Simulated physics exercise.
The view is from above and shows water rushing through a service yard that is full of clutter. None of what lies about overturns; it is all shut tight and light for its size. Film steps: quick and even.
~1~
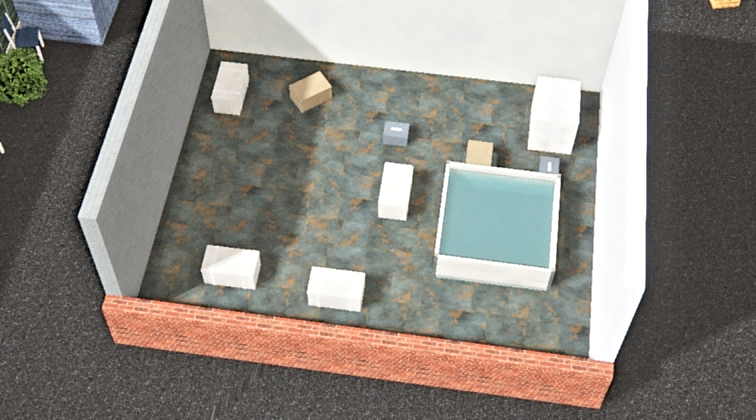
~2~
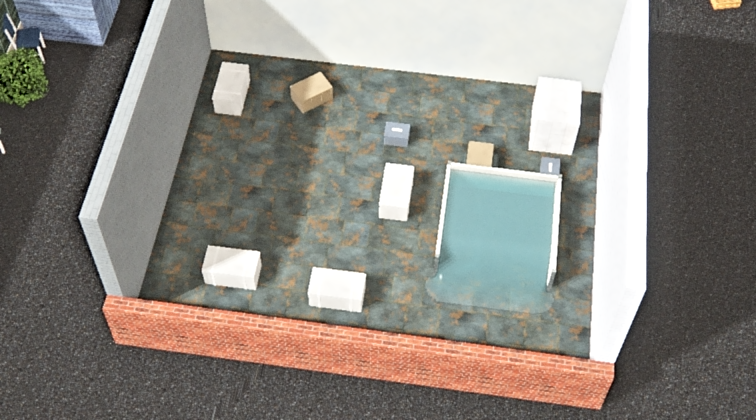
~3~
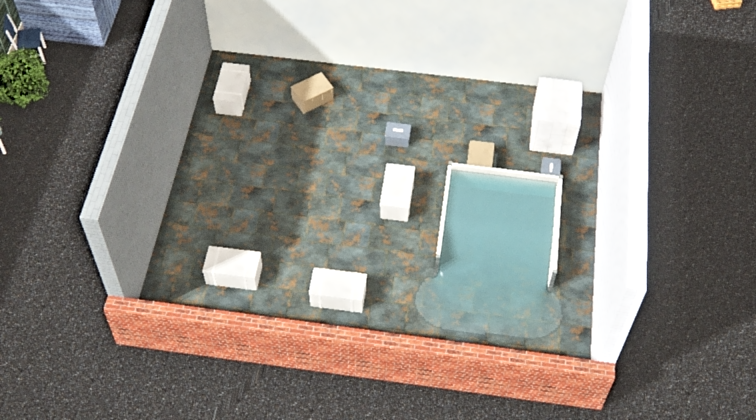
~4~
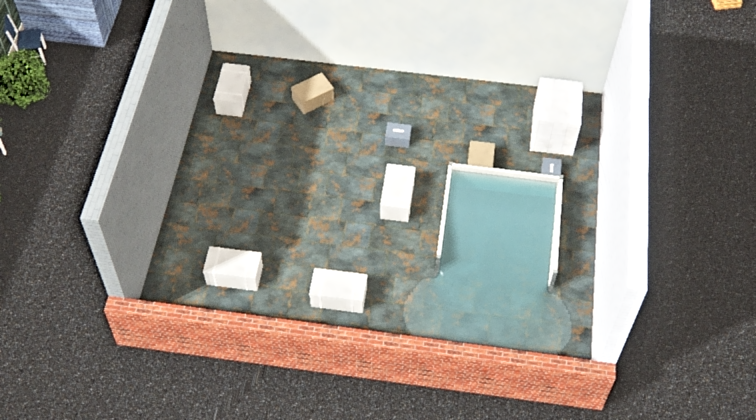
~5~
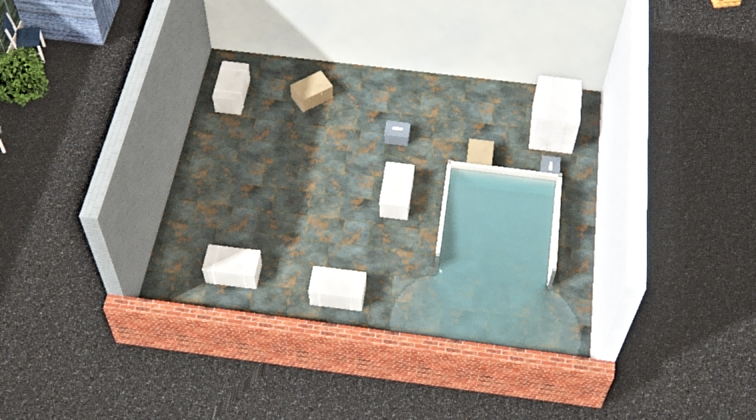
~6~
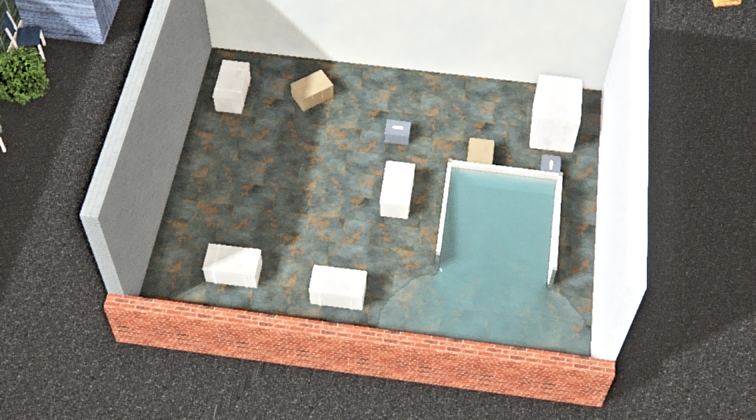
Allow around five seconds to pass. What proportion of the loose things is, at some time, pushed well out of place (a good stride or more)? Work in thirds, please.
It stays below a third.
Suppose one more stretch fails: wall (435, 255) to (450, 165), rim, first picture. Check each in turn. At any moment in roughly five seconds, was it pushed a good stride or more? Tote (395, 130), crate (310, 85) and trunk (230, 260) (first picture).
Well, in order they come out as below the mark, below the mark and over the mark.
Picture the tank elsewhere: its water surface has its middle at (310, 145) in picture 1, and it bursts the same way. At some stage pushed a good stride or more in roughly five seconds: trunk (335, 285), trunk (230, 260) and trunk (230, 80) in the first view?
Item one travelled far enough, item two travelled far enough, item three not displaced far.
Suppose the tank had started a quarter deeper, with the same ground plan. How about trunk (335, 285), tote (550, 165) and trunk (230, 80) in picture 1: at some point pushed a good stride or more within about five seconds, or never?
Per item, in order: Cleared the mark; missed the mark; missed the mark.
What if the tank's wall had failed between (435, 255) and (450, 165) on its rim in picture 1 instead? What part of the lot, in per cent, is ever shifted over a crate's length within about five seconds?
Around 50 in a hundred.
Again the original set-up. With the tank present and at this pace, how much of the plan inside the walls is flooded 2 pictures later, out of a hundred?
20 per cent.
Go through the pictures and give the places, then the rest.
A crate at (479, 156) rests on the ground; a trunk at (396, 184), on the bottom; 0 of 8 have shifted, in the first frame.
A crate at (480, 157), on the bottom, close to its start; a trunk at (397, 185), on the bottom; 0 of 8 have shifted, in the second frame.
A crate at (481, 156), on the bottom, close to its start; a trunk at (398, 185), on the bottom; 1 of 8 have shifted, in the third frame.
A crate at (481, 157), on the bottom, close to its start; a trunk at (398, 186), on the bottom; 1 of 8 have shifted, in the fourth frame.
A crate at (480, 155) rests on the ground, close to its start; a trunk at (397, 184), on the bottom; 1 of 8 have shifted, in the fifth frame.
A crate at (481, 154) rests on the ground, close to its start; a trunk at (398, 183), on the bottom; 1 of 8 have shifted, in the sixth frame.
A moment on, 0 of 8 are well off their spots; 0 afloat.
Next, 0 of 8 are well off their spots; 0 afloat.
Later, 2 of 8 are well off their spots; 0 afloat.
In the end, 2 of 8 are well off their spots, and 2 have been at some point; 1 afloat.
